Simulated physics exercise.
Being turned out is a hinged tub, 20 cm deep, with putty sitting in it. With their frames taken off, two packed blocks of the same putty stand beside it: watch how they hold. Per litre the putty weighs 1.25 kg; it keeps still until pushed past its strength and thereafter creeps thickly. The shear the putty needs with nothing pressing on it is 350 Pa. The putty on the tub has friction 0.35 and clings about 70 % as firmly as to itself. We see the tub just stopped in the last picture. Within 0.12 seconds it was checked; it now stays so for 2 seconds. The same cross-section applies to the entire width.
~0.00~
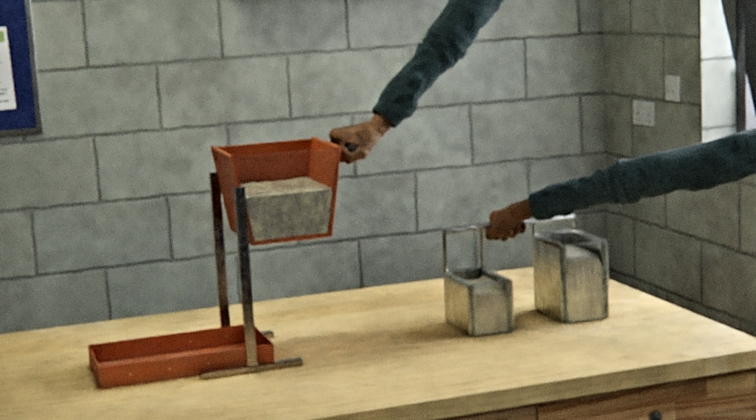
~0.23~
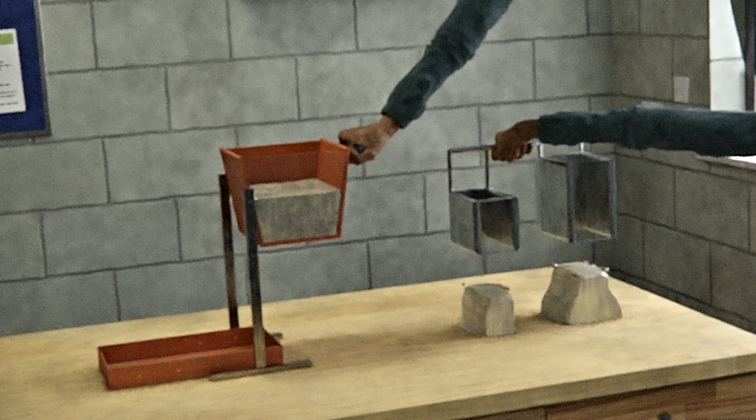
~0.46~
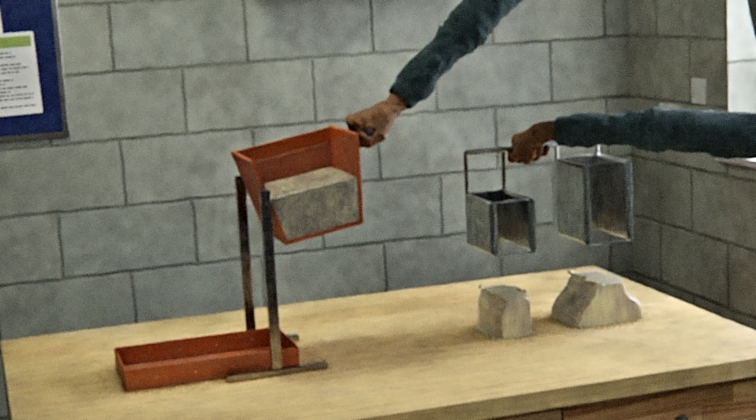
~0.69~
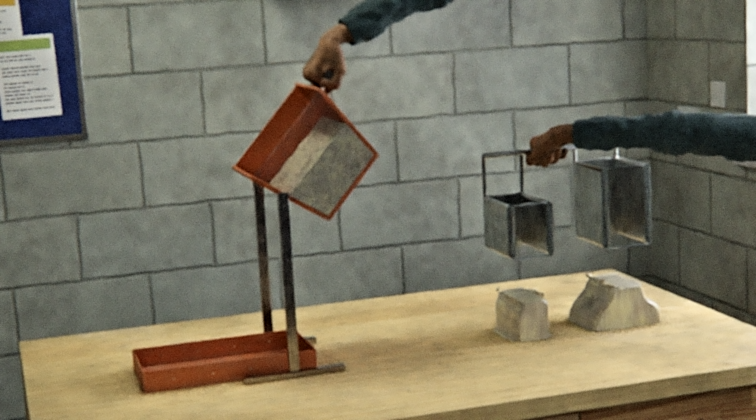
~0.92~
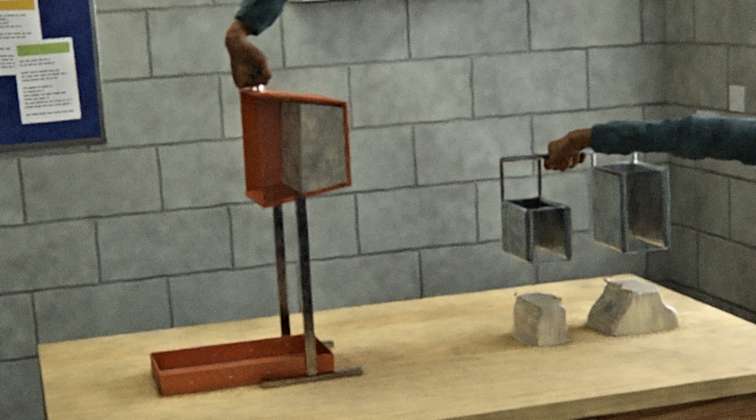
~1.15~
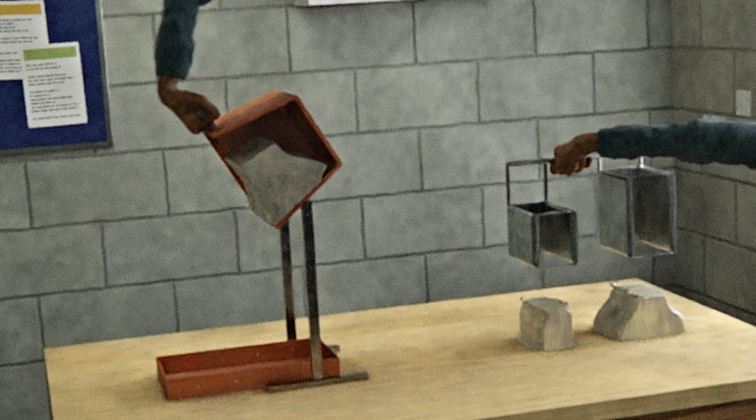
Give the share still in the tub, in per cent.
0 %.
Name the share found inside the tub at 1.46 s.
Close to 0 in a hundred.
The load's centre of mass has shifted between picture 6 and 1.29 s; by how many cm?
The change is near 18 cm.
After 1.29 s, the tub is at 121 degrees and holds 12 %.
After 1.46 s, the tub is at 121 degrees and holds 0 %.
After 1.63 s, the tub is at 121 degrees and holds 0 %.
After 1.80 s, the tub is at 121 degrees and holds 0 %.
After 3.15 s, at the end, the tub is at 121 degrees and holds 0 %.
